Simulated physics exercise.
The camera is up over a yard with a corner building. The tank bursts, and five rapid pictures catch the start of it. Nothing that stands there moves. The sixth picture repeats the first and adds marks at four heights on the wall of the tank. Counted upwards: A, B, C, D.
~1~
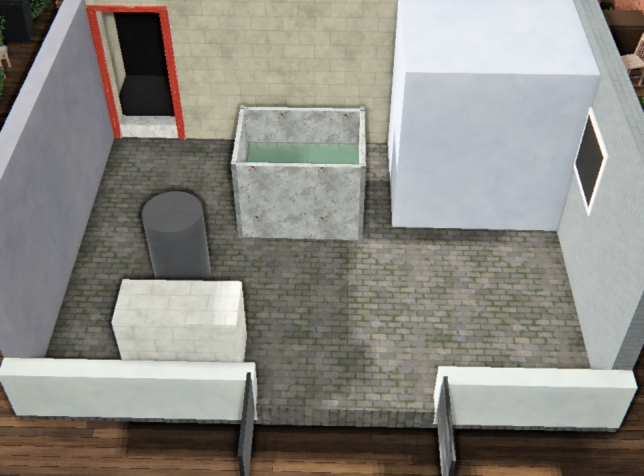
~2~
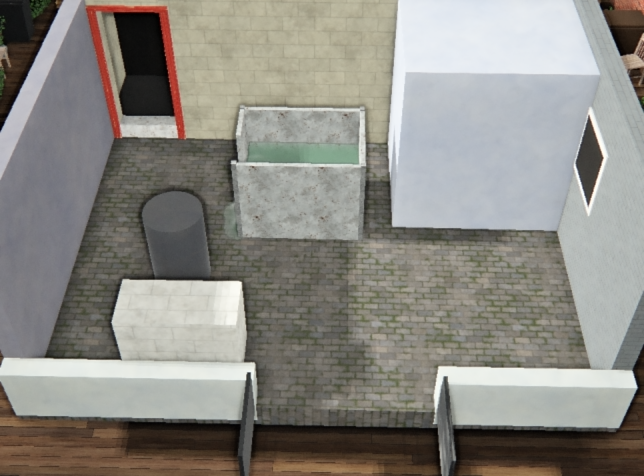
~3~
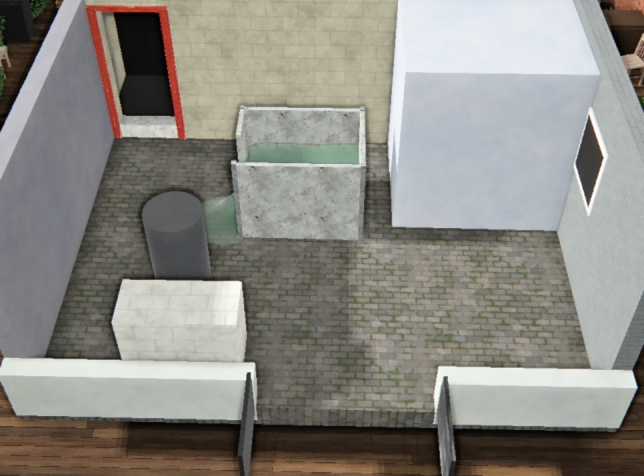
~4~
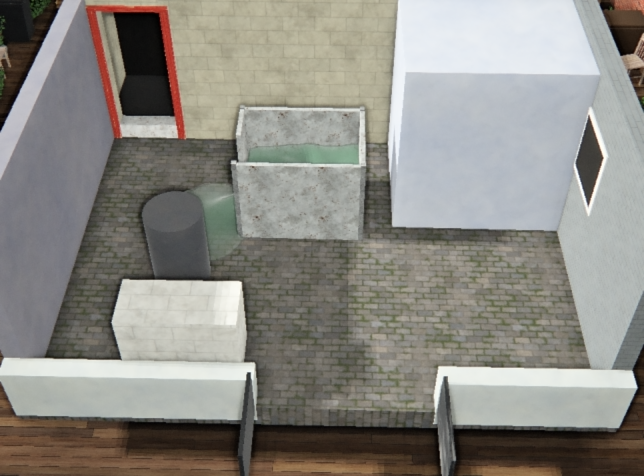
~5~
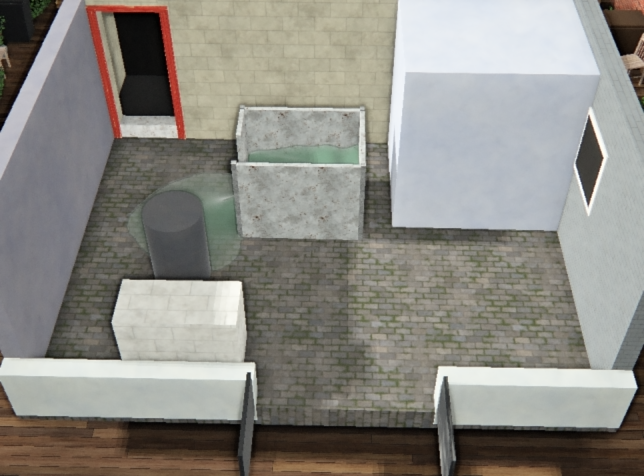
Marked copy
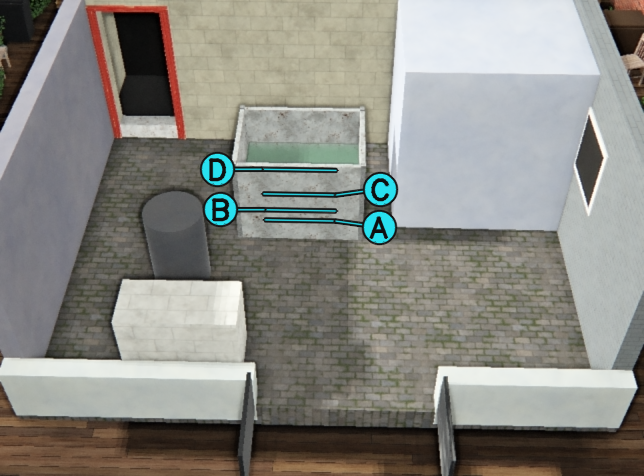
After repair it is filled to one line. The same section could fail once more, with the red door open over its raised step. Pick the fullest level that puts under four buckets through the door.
Go for C.
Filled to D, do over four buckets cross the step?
Yes.
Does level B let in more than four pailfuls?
No.
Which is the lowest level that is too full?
The answer is D.
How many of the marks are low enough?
Three of them.
On the marked copy, A at (300, 220); B at (300, 210); C at (299, 194); D at (299, 169); from the bottom up A, B, C, D.
With A, nothing gets over.
With B, nothing gets over.
With C, a bucket or two gets in.
With D, about 10 bucketfuls get in.
